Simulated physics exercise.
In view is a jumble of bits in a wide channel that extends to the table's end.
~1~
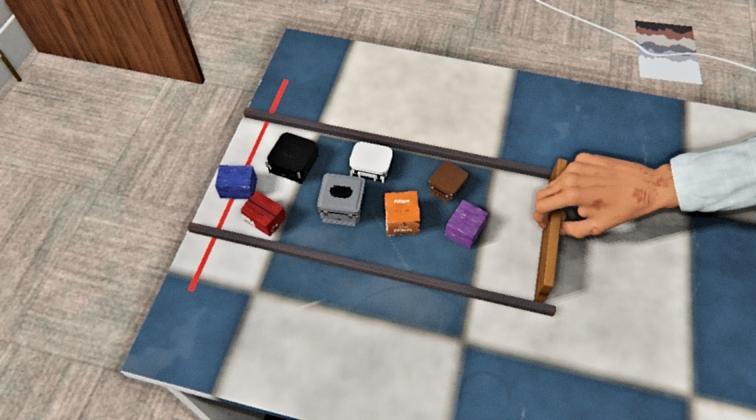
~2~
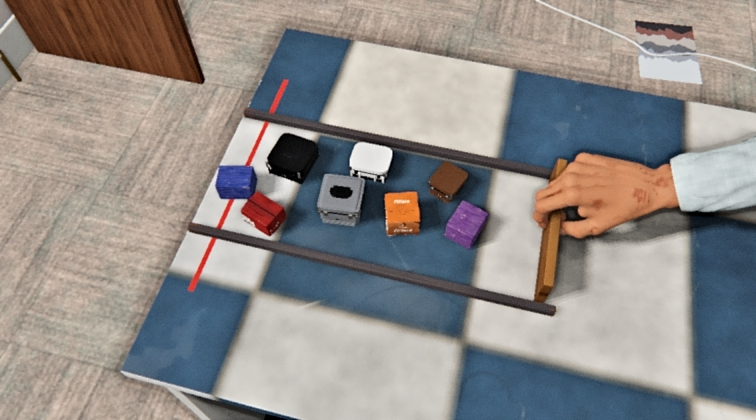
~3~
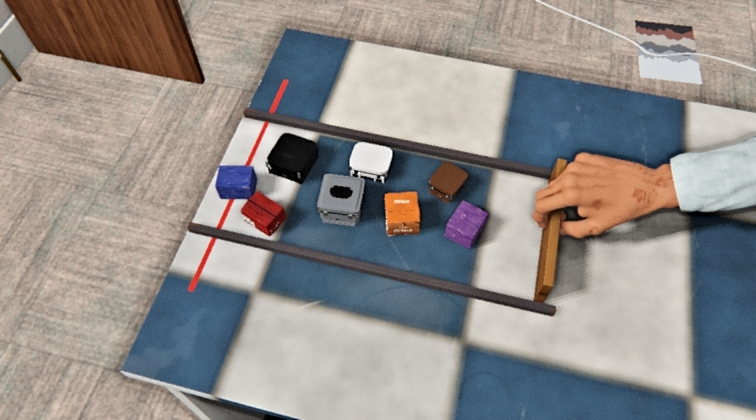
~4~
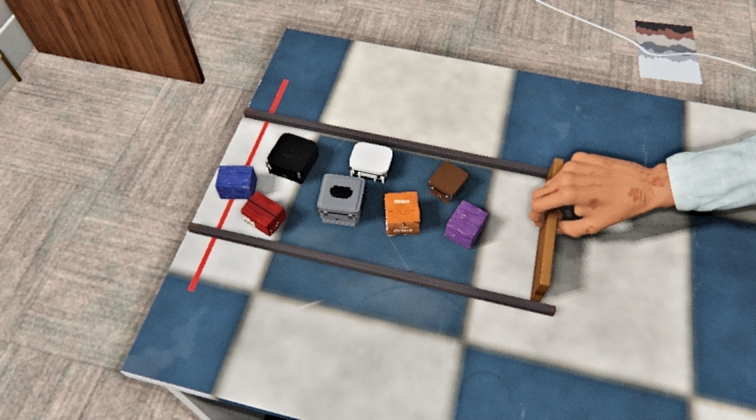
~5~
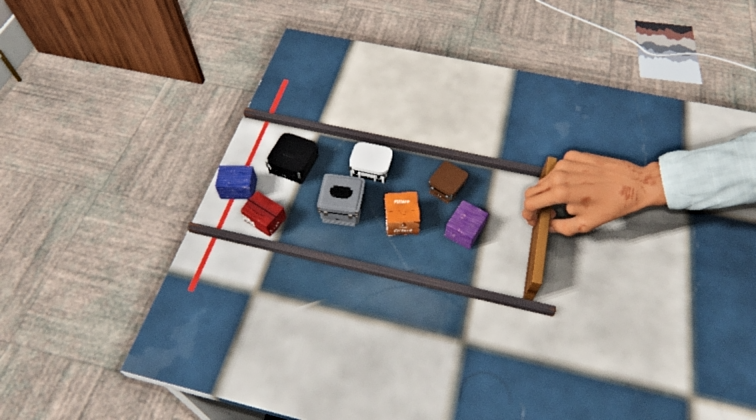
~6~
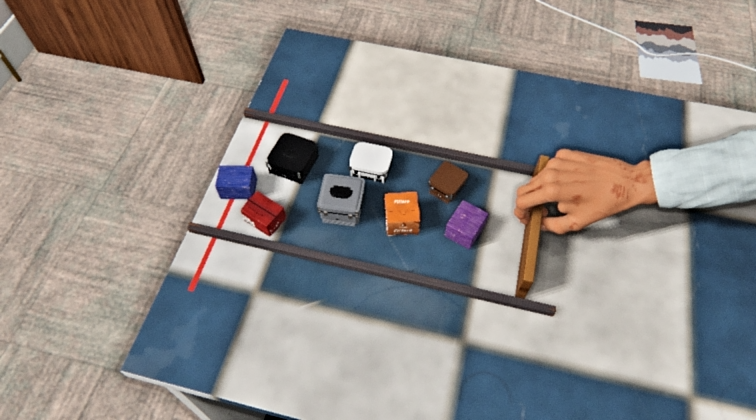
A hand resting on a wooden board, then sliding it slightly left between dark rails towards small coloured cases that stay still.
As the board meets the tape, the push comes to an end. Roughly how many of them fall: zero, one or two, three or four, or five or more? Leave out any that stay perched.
I predict five or more come down off the table.
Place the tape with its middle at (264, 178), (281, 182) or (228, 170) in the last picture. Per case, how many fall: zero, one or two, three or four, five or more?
Taking the tapes one after another, the count is three to four, then 3 or 4, then 5 or more.
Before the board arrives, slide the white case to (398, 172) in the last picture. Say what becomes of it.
It slips off.
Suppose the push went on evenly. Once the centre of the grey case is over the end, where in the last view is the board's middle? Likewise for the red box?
The grey case gives roughly (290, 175), the red box roughly (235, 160).
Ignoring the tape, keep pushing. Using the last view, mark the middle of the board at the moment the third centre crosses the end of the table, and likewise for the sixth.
First around (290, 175), then around (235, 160).
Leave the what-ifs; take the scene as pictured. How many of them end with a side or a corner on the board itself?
In total, 3.
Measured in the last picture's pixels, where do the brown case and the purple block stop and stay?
Final positions - brown case around (241, 143), purple block around (224, 175).
Soon after, none off yet; blue block at rest near (237, 183); red box at rest near (264, 214); black case at rest near (293, 158).
In the end, the number that fall off is five or more; gone, orange box, white case, grey case, black case and blue block.
